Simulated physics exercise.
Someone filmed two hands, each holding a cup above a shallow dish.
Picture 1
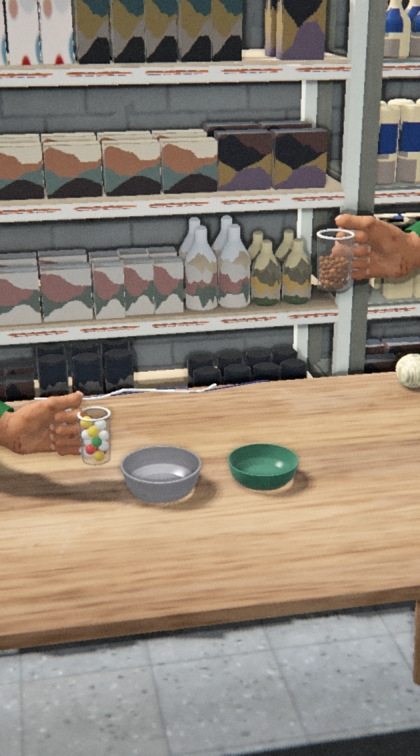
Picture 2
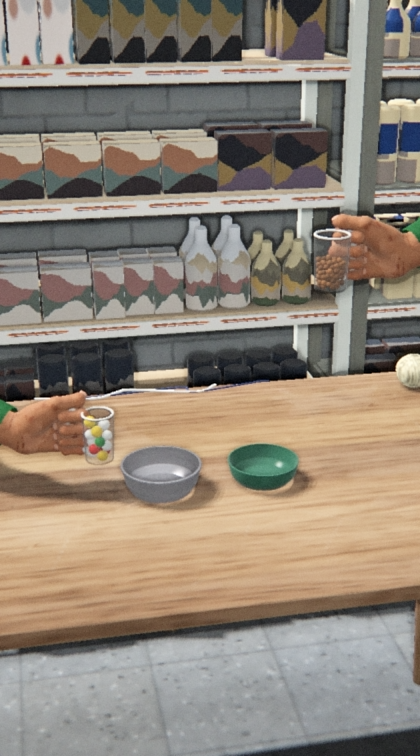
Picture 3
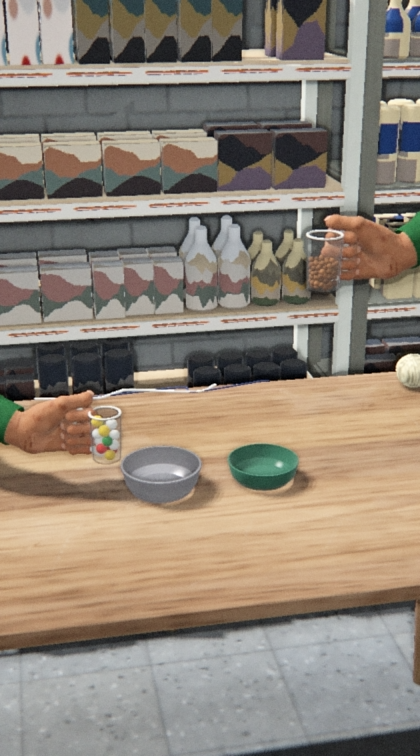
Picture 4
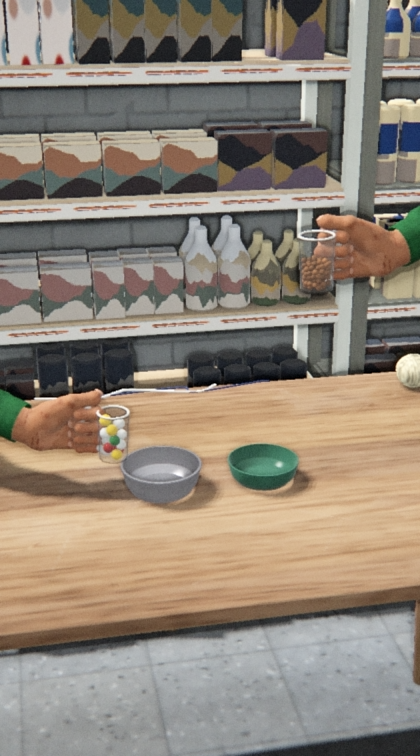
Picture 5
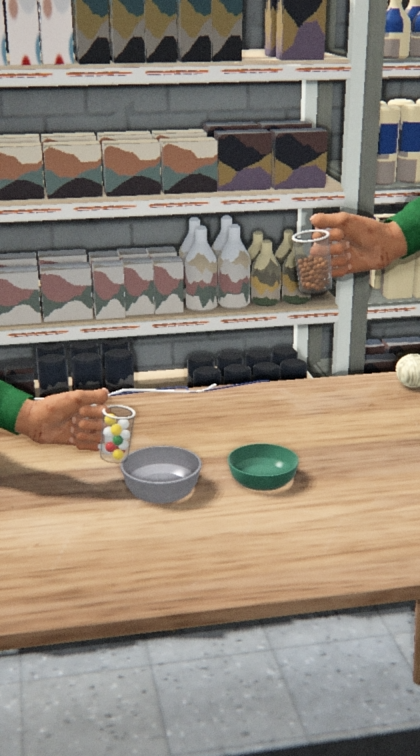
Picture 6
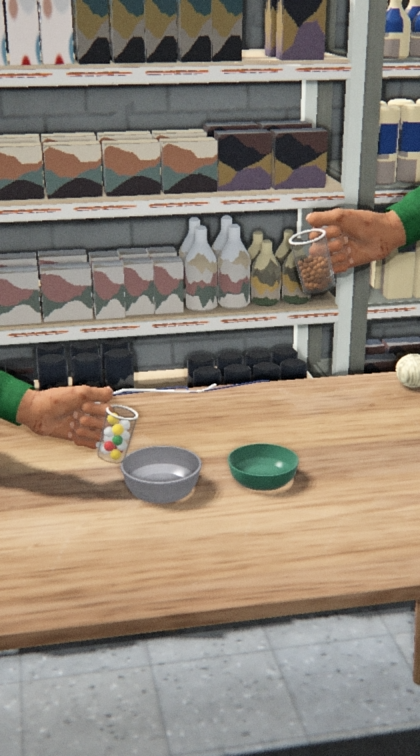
In a shop with shelves of patterned boxes and pale bottles, a fixed, slightly raised view faces a wooden table. A grey bowl and a green bowl sit on it, with a hand at left holding a clear cup of colourful balls and another higher at right holding one of brown pieces. Both hands move slightly inward, then tilt their cups a little toward the bowls.
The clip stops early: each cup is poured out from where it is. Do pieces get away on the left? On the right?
As for the dishes, the left gathers them all while the right misses some.
Then, 0.35 s later than the last frame, left, every one still in the cup; right, every one still in the cup.
Then, 0.79 s later than the last frame, left, every one still in the cup; right, every one still in the cup.
Then, 1.27 s later than the last frame, left, roughly two thirds still in the cup, roughly a quarter in the dish, about a tenth in the air; right, almost all still in the cup, about a tenth in the air.
When it is over, left, every one in the dish, not one outside the dish; right, the larger part in the dish, roughly a quarter outside the dish.
